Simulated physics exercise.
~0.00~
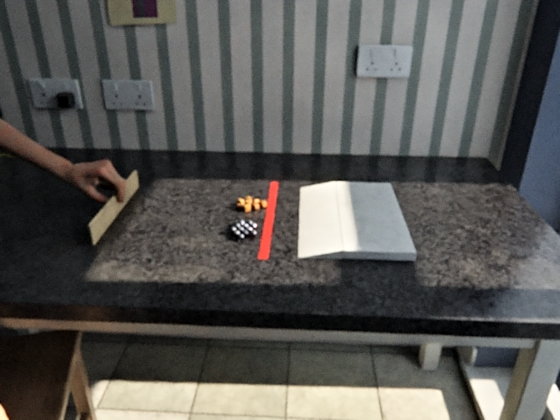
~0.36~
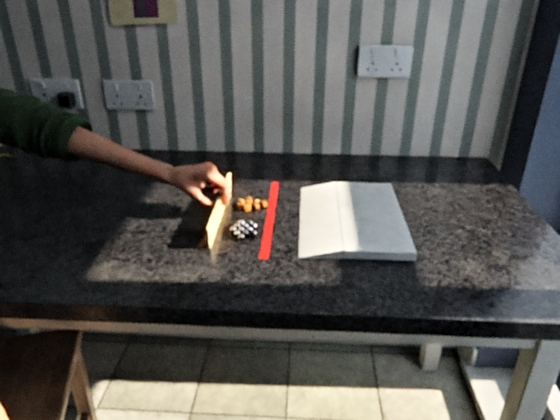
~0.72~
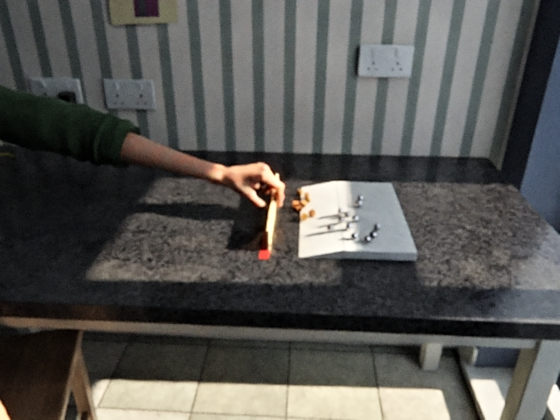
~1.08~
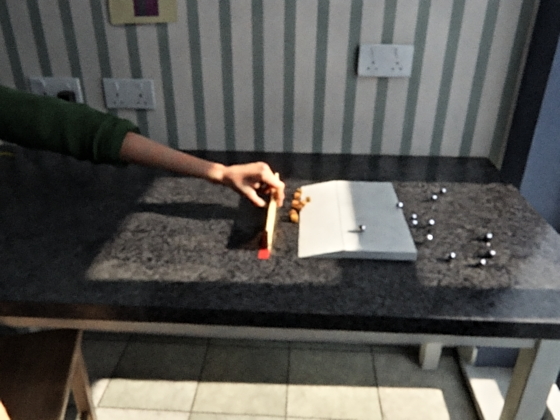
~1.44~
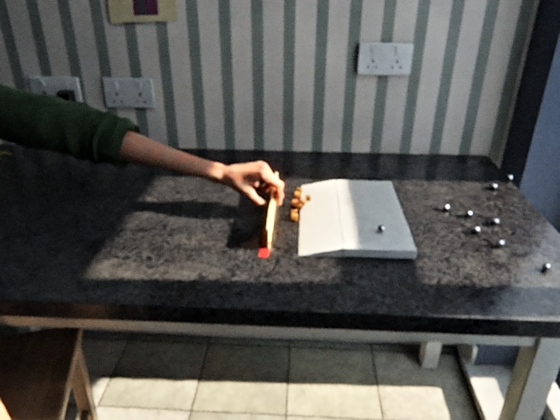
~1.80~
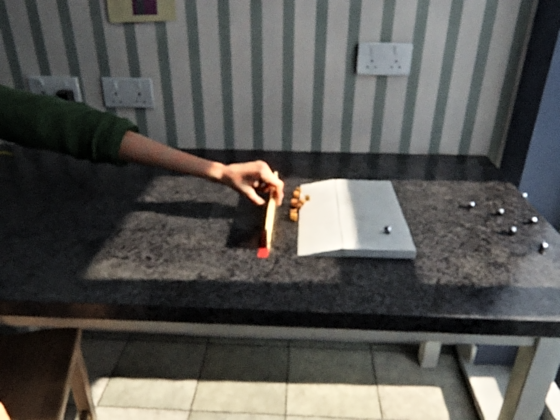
On a dark speckled worktop, a hand slid a strip of wood right to the red tape, pushing small orange pieces and silvery balls; the orange ones bunched by the pale ramp's foot, while most balls rolled over it, leaving one on top.
